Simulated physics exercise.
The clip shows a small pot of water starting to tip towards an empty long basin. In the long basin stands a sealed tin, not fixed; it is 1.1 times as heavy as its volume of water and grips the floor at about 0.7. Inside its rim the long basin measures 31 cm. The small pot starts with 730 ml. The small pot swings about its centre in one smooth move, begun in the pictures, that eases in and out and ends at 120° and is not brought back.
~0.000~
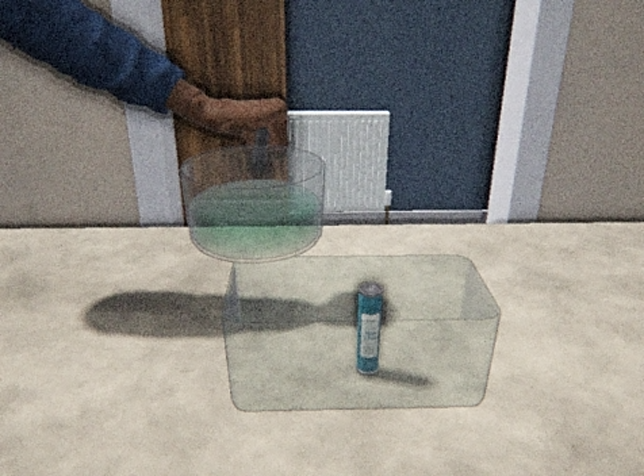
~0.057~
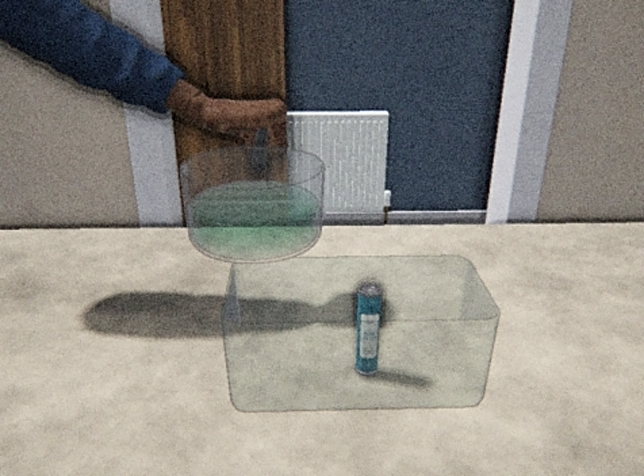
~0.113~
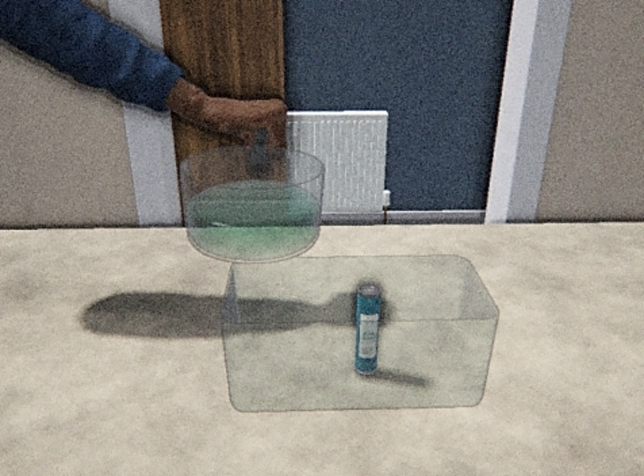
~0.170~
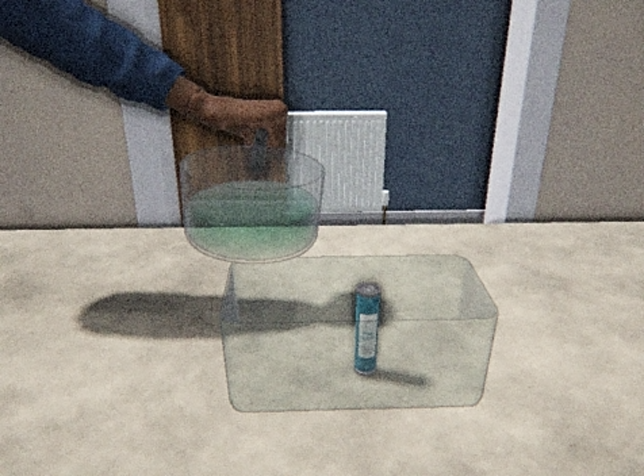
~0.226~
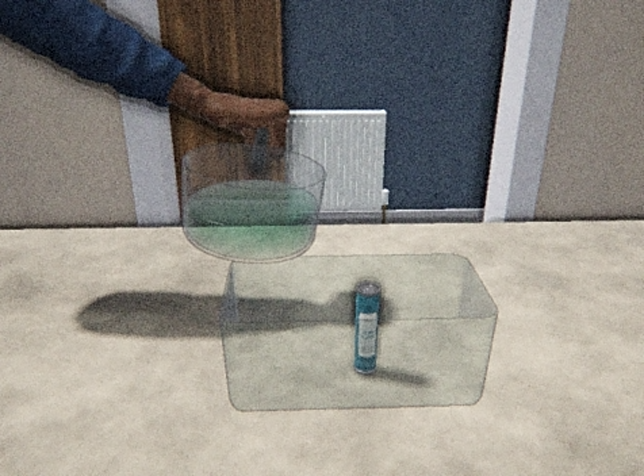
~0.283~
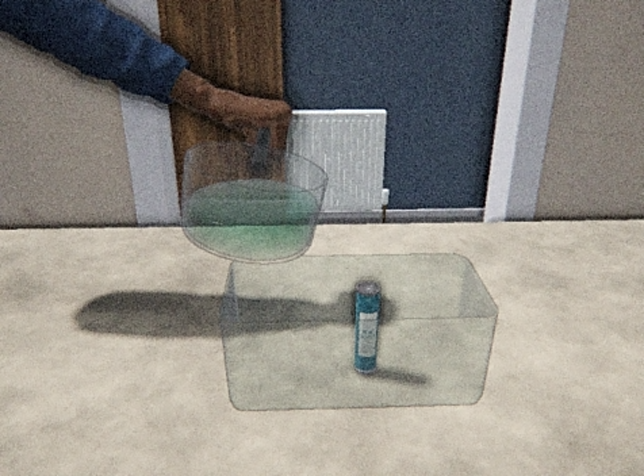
A clear, round pot of greenish water, held up by a hand on the left, stayed level at first, then tilted slightly to the right above an empty see-through basin with a blue-green tin standing upright.
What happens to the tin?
The tin remains upright.
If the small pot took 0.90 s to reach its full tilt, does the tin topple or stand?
The tin falls.
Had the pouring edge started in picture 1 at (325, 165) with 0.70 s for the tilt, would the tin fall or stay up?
Then it falls.
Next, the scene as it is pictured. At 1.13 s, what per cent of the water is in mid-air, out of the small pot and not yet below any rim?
Some 6 per cent.
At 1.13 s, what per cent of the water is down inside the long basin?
Near 84 in a hundred.
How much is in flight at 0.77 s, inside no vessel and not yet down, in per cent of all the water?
About 22 per cent.
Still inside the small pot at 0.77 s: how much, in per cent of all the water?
Near 70 in a hundred.
Then, 0.77 s in, the tilt is 69° and 70 per cent is still to pour; the tin stands where it began.
Then, 1.13 s in, the tilt is 109° and 10 per cent is still to pour; the tin stands where it began.
Then, 1.50 s in, the tilt is 120° and 0 per cent is still to pour; the tin stands where it began.
Then, 1.91 s in, the tilt is 120° and 0 per cent is still to pour; the tin stands where it began.
Finally, the tin stands where it began.
